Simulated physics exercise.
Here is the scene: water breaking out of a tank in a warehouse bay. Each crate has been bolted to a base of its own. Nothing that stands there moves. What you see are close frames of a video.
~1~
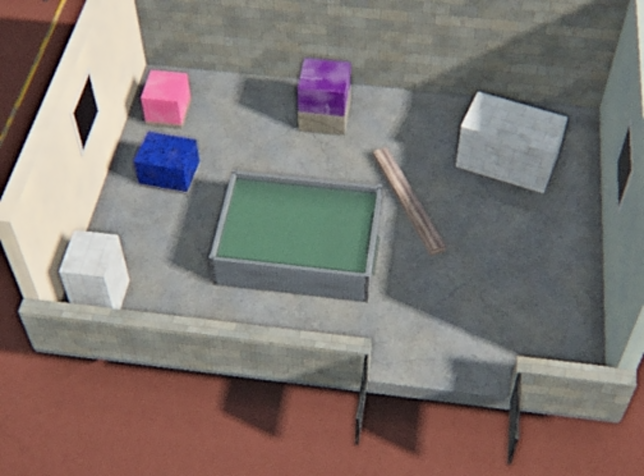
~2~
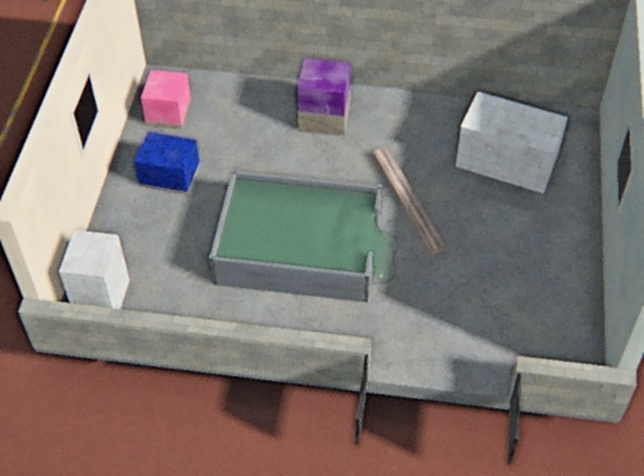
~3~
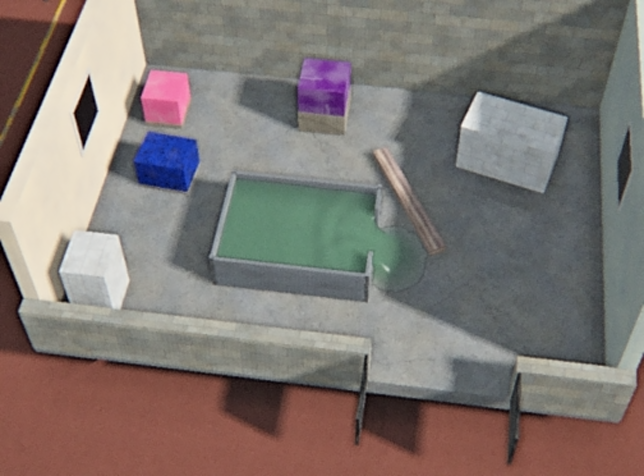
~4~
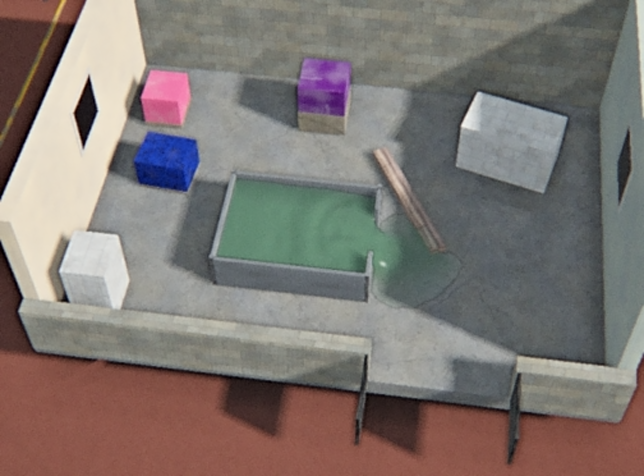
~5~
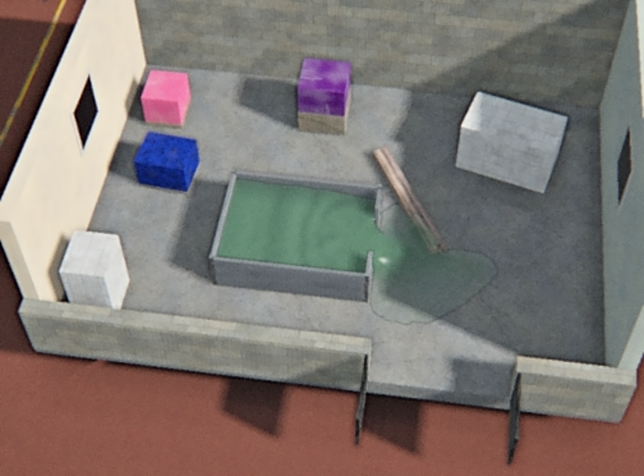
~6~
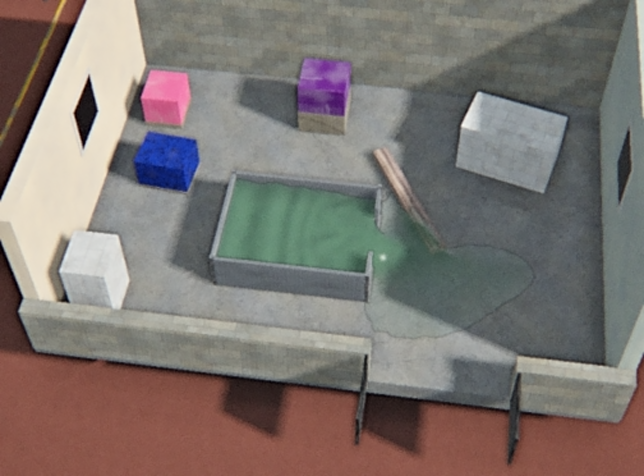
A large grey tank of green water sits near the middle of a walled, concrete-floored bay, seen from high above its front opening by a still camera. Pink, blue and white blocks stand at left, a purple-topped block at the back, a plank right of the tank and a pale open box beyond. Water breaks through the tank's right side, rippling inside and spreading rightward across the floor past the plank's near end.
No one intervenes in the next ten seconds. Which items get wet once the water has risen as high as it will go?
The purple crate remains dry, the blue crate remains dry, the pink crate remains dry.
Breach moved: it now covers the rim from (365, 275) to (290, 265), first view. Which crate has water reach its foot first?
The blue-painted one.
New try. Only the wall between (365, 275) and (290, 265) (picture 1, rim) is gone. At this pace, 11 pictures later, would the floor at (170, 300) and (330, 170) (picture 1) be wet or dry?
In that order: Covered, free of water.
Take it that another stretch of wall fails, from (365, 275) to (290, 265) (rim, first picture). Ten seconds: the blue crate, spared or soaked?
In that case, blue is flooded.
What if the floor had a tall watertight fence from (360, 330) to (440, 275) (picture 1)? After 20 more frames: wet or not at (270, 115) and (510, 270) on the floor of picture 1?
As listed: No water, under water.
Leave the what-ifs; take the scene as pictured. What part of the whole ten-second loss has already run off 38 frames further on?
About 50 per cent.
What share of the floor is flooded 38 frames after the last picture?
About 50 per cent.
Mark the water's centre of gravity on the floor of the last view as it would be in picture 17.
I'd say around (364, 259).
A moment on, water covers 25 % of the floor; the purple crate not reached, the blue crate not reached, the pink crate not reached.
Next, water covers 35 % of the floor; the purple crate water round its plinth, the blue crate not reached, the pink crate not reached.
Then, water covers 35 % of the floor; the purple crate water round its plinth, the blue crate not reached, the pink crate not reached.
Later, water covers 50 % of the floor; the purple crate water round its plinth, the blue crate water round its plinth, the pink crate water round its plinth.
In the end, water covers 65 % of the floor; the purple crate stayed above the water, the blue crate stayed above the water, the pink crate stayed above the water.
